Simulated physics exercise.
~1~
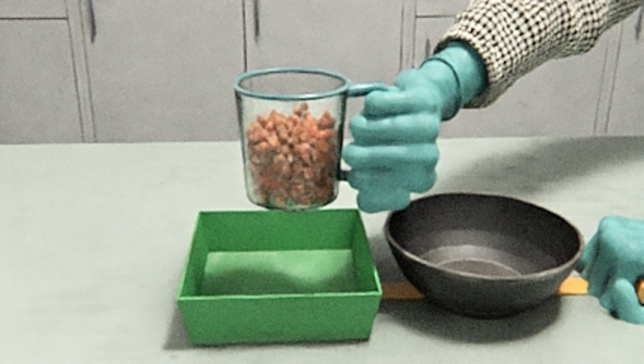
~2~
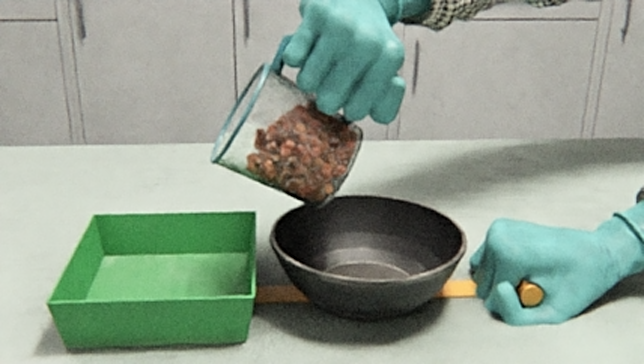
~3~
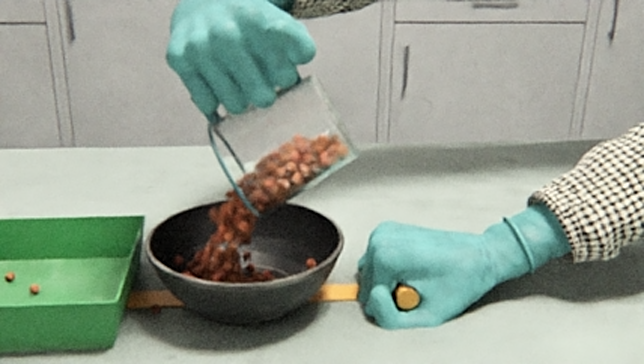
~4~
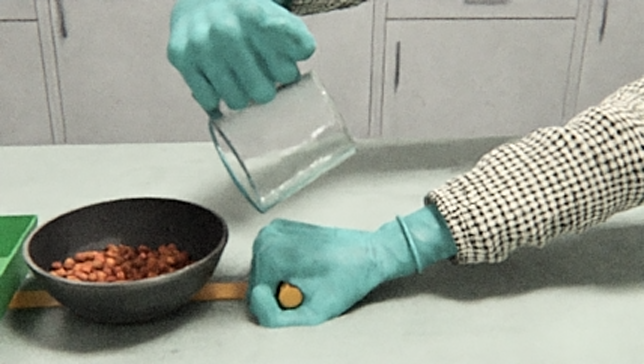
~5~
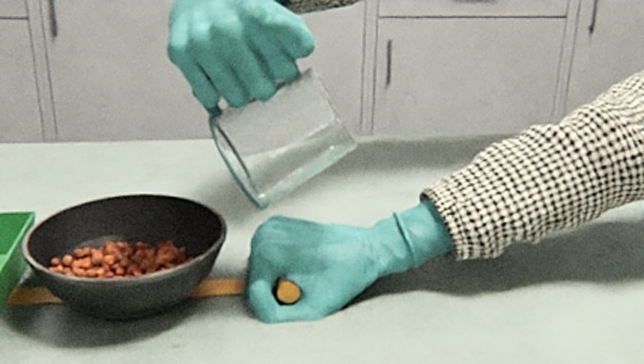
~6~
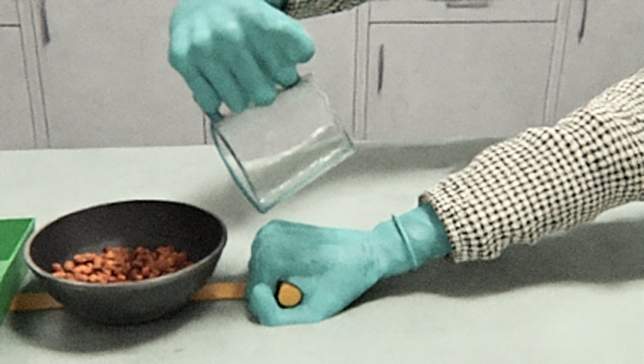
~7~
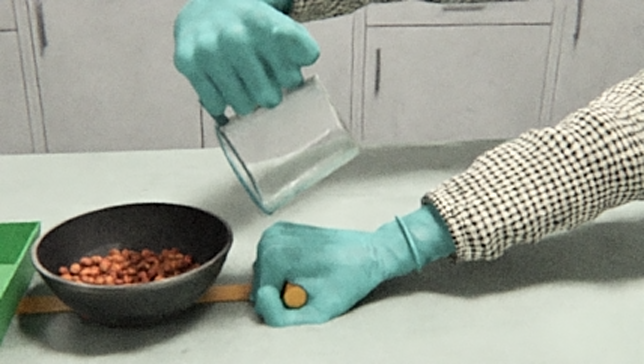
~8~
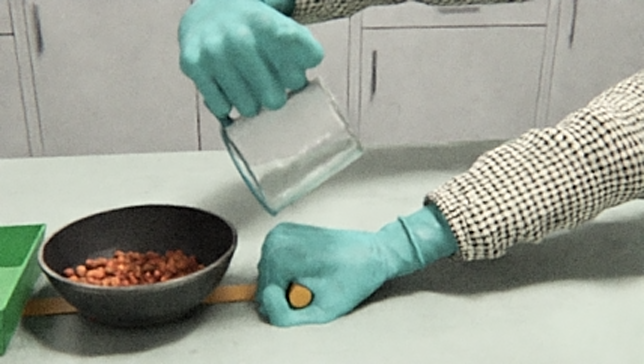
Gloved hand tipping a clear cup of reddish pellets into a black bowl as another hand pulls the containers left, then stopping.
